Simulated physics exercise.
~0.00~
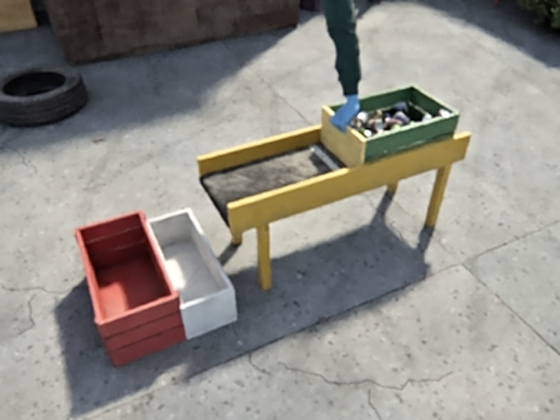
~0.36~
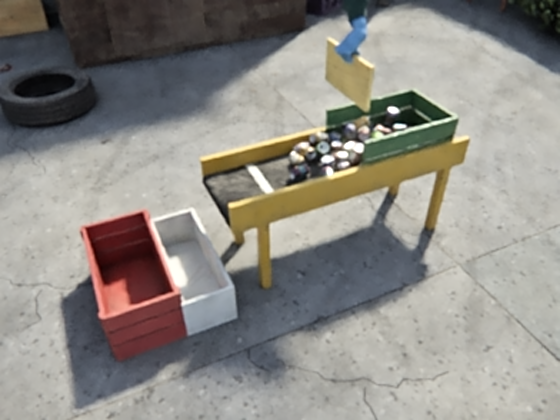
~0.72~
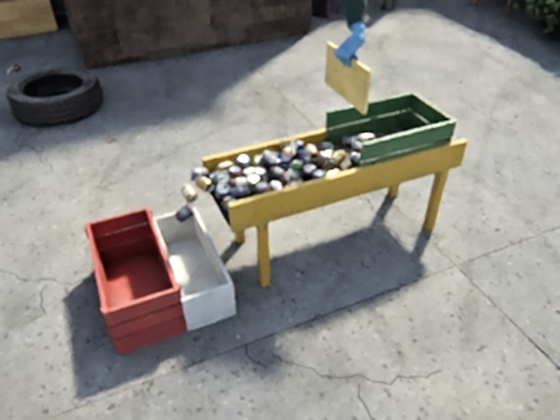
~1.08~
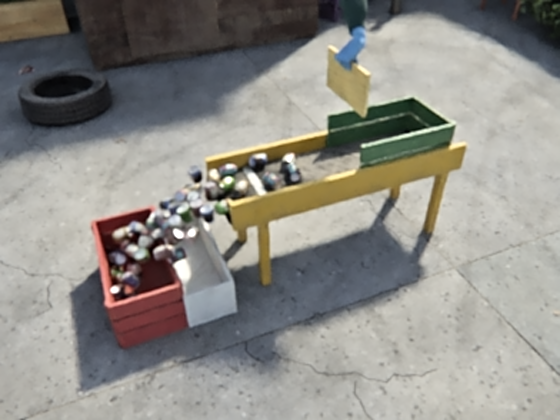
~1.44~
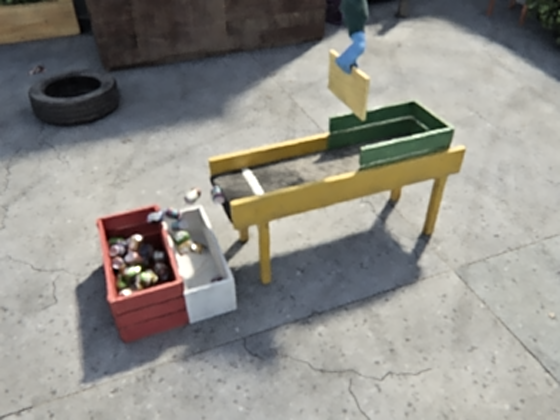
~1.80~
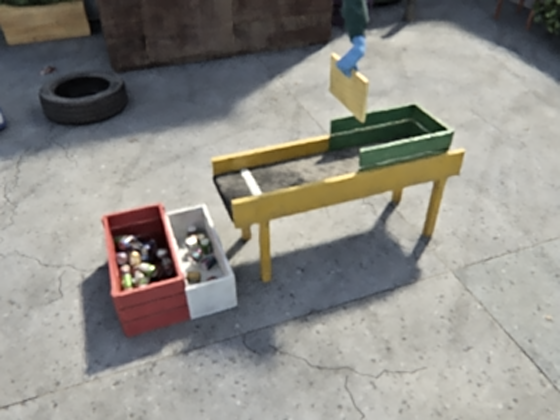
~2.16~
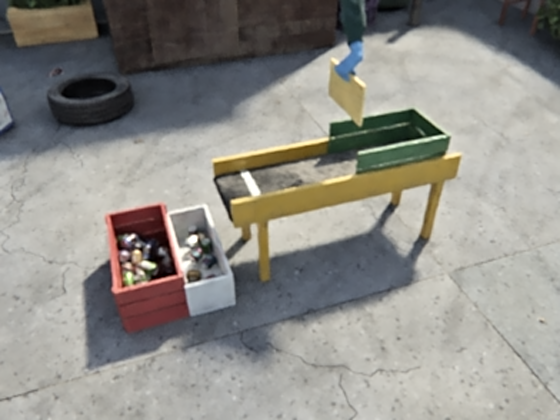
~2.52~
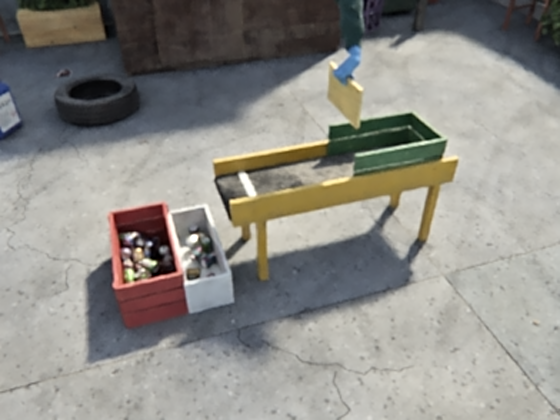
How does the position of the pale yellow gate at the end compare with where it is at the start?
At the start the gate is down at the left end of the green pen, closing it off. At the end it is held up in the air above the belt, leaving that end of the pen open.
